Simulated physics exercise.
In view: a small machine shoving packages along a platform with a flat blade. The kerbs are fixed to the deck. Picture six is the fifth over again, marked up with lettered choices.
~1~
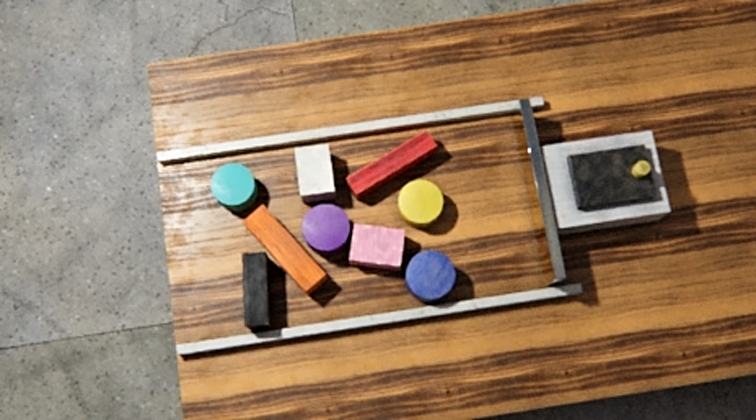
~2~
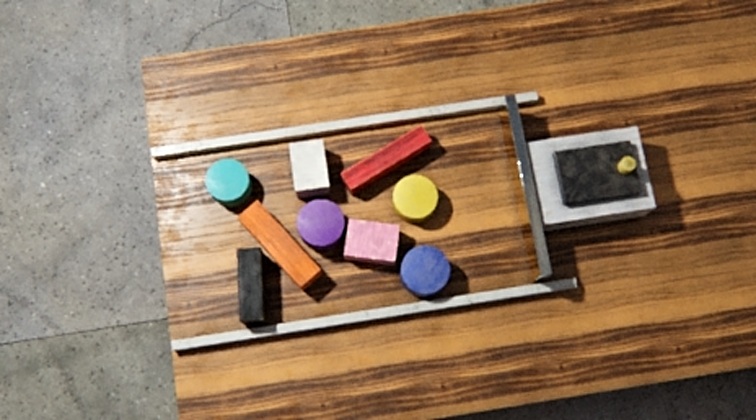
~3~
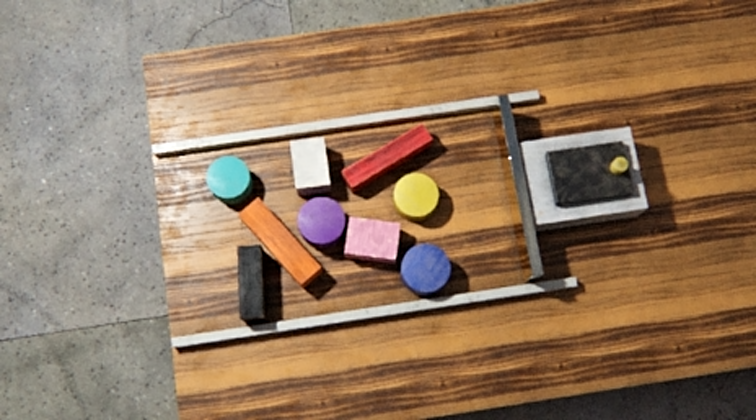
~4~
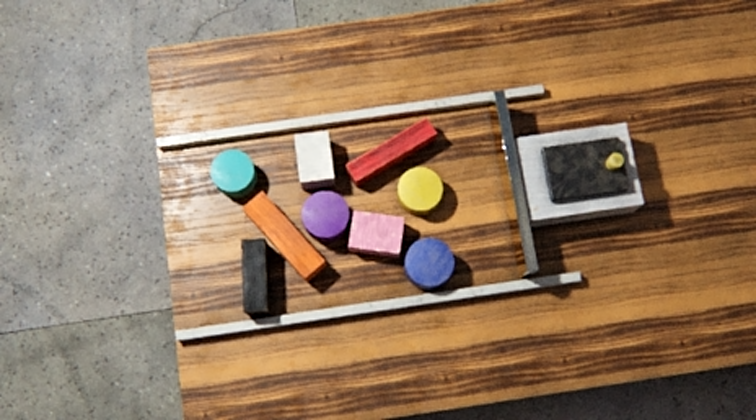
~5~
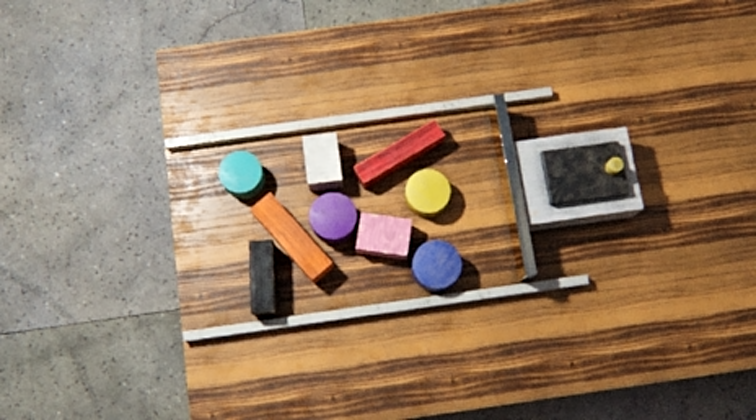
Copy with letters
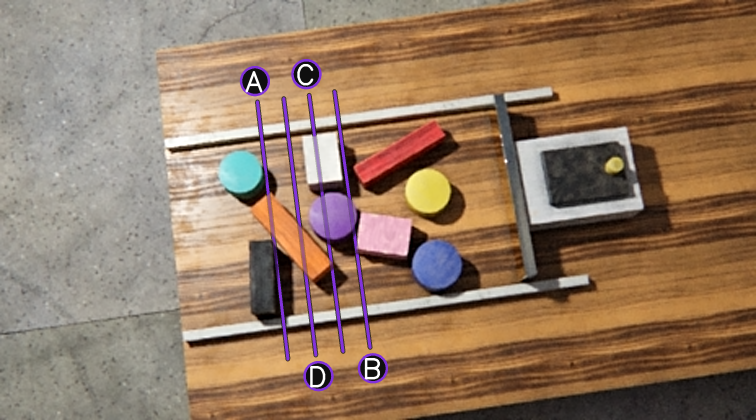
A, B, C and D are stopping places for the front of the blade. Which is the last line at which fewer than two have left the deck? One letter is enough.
As far as mark A.
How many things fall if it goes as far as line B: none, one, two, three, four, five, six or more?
The count is none.
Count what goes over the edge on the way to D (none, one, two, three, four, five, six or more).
By then, none.
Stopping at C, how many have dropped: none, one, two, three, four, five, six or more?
By then, none.
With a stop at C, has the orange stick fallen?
By then, no.
On the marked copy, A at (272, 227); B at (352, 216); C at (326, 219); D at (299, 223).
With A. Early on, robot (491, 186); blue canister (407, 275); white crate (315, 163).
Further on, robot (402, 198); turquoise canister (218, 191); orange stick (227, 259).
At the end, robot (337, 207); turquoise canister over the edge; purple canister (180, 235); one fallen.
As for the rest, B is within the limit but short; C is within the limit but short; D is within the limit but short.
